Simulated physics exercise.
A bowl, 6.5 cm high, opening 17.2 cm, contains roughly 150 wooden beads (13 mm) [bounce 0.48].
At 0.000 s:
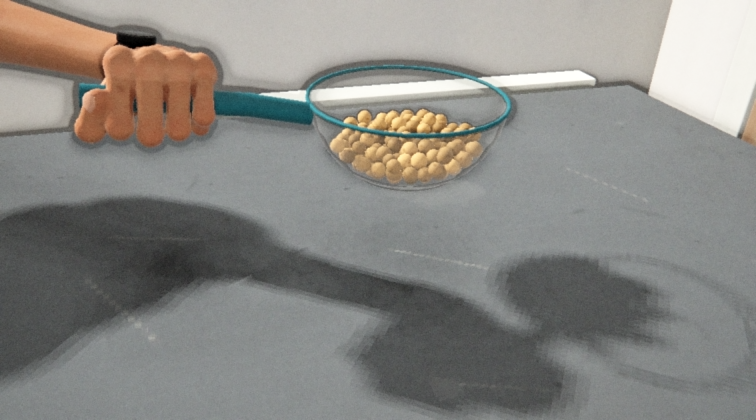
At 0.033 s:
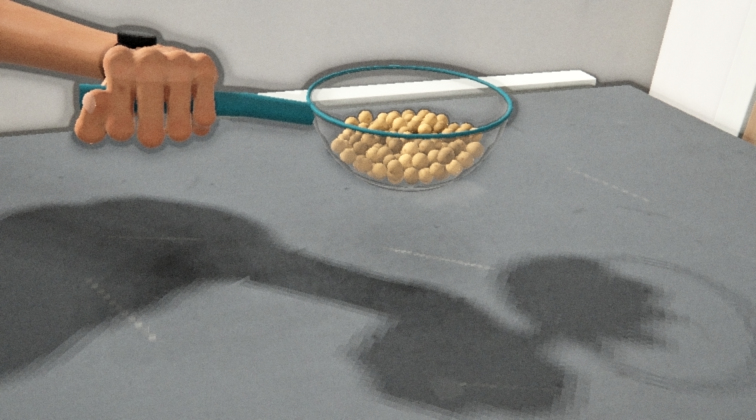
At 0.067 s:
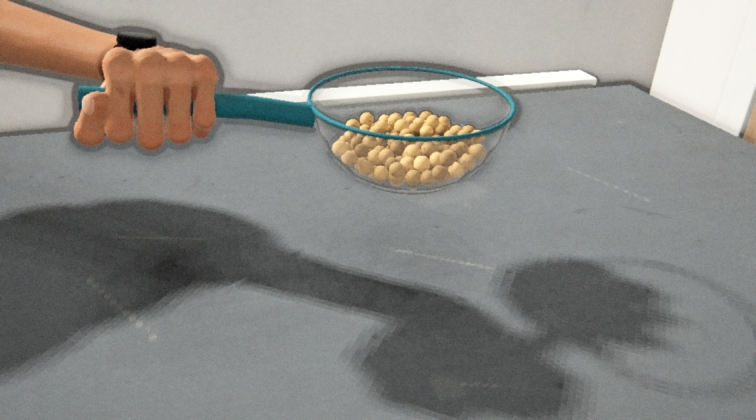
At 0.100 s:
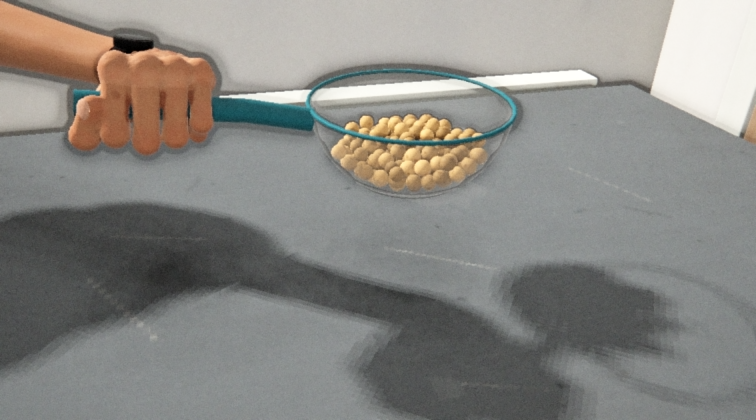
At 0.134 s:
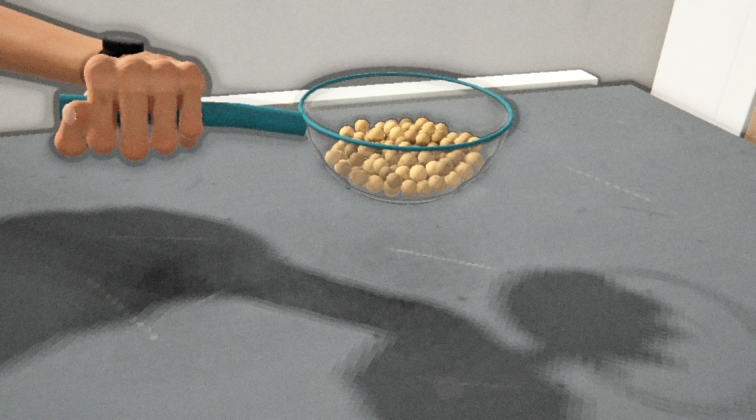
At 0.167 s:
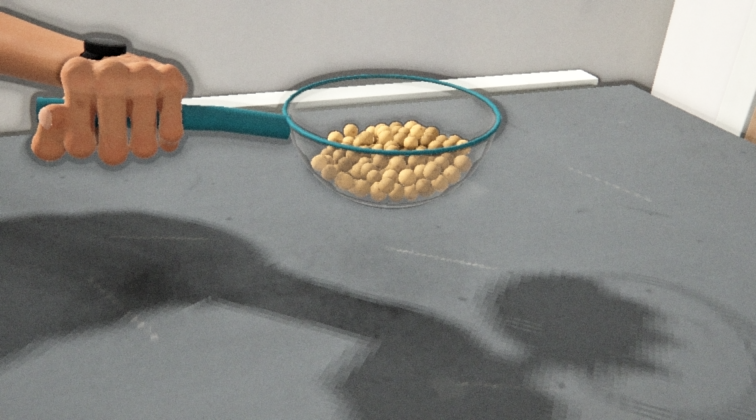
A hand holds a clear bowl of wooden beads by its handle and shifts slightly left.
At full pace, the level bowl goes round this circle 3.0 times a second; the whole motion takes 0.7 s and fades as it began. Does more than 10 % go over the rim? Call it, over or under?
My call: Under.
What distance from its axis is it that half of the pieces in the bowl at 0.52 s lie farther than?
I'd say close to 5.0 cm.
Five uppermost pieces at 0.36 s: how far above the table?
I'd say some 15 cm.
After 0.36 s, bowl 100 %; middle of the pieces not yet landed near (358, 132).
After 0.52 s, bowl 100 %; middle of the pieces not yet landed near (409, 145).
After 0.67 s, bowl 100 %; middle of the pieces not yet landed near (357, 157).
Then, at 0.82 s, bowl 100 %; middle of the pieces not yet landed near (349, 156).
At rest (1.3 s), bowl 100 %.
